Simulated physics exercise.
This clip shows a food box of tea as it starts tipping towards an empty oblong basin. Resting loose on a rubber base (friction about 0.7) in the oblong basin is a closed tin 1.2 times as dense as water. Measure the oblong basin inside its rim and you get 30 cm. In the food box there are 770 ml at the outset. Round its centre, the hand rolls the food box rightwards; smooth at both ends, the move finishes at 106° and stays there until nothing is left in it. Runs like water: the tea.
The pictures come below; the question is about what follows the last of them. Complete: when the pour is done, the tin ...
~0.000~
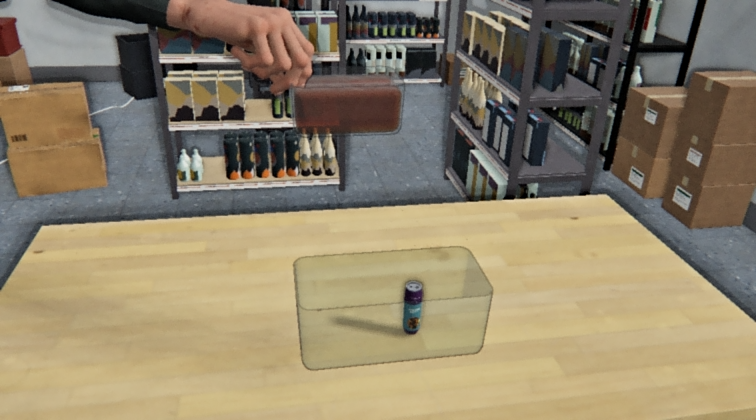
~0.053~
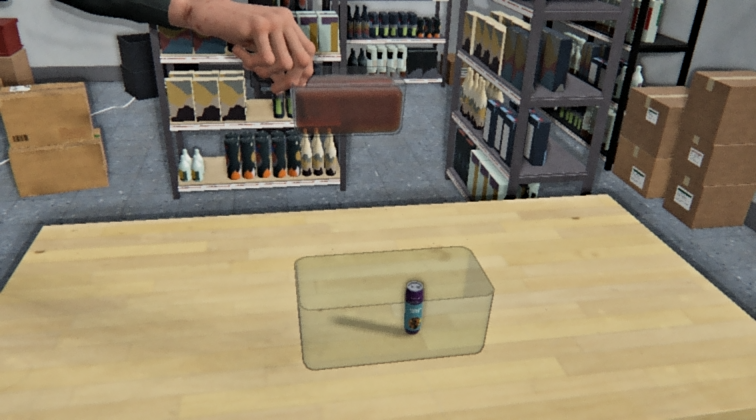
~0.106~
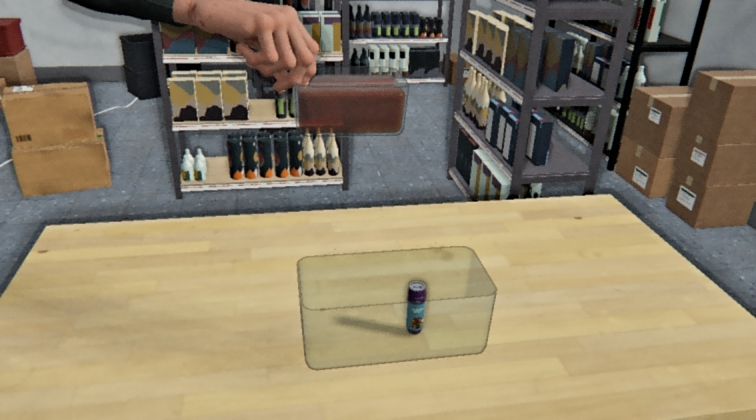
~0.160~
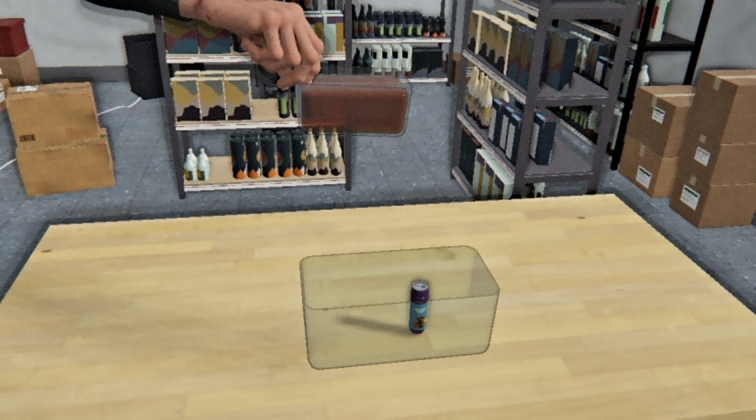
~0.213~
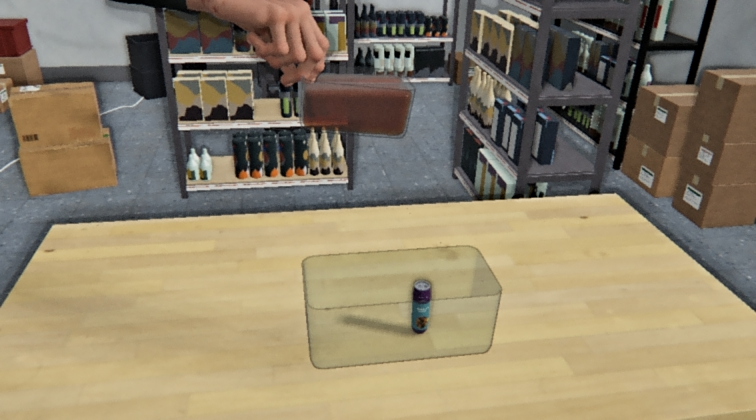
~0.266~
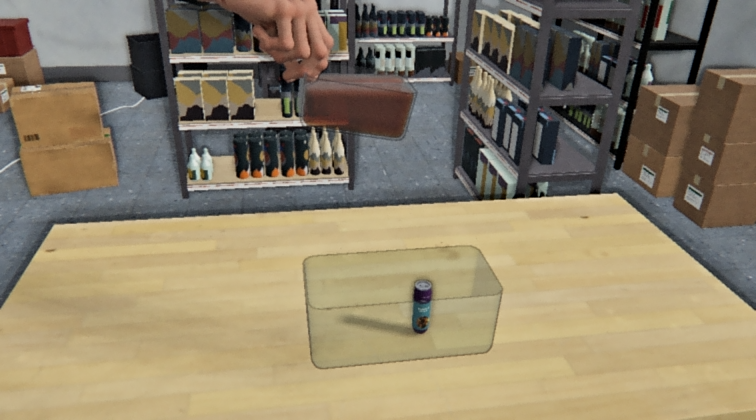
... has tipped over.
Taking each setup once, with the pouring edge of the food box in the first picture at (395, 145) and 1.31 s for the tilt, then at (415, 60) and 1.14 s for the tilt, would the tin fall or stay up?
First it stays on its base; then it tips over.
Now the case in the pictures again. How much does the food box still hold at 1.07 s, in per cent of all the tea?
Close to 8 percent of the total.
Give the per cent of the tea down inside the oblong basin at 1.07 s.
Roughly 70 %.
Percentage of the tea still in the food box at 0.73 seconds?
Roughly 44 %.
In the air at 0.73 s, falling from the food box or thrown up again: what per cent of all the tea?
Near 48 in a hundred.
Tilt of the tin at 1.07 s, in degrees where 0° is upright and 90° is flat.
The tilt comes to near 15°.
By 0.73 s the tilt is 62° and 43 per cent is still to pour; the tin stands where it began.
By 1.07 s the tilt is 97° and 8 per cent is still to pour; the tin leans 17°.
By 1.42 s the tilt is 106° and 0 per cent is still to pour; the tin lies on its side.
By 1.81 s the tilt is 106° and 0 per cent is still to pour; the tin lies on its side.
At rest the tin lies on its side.
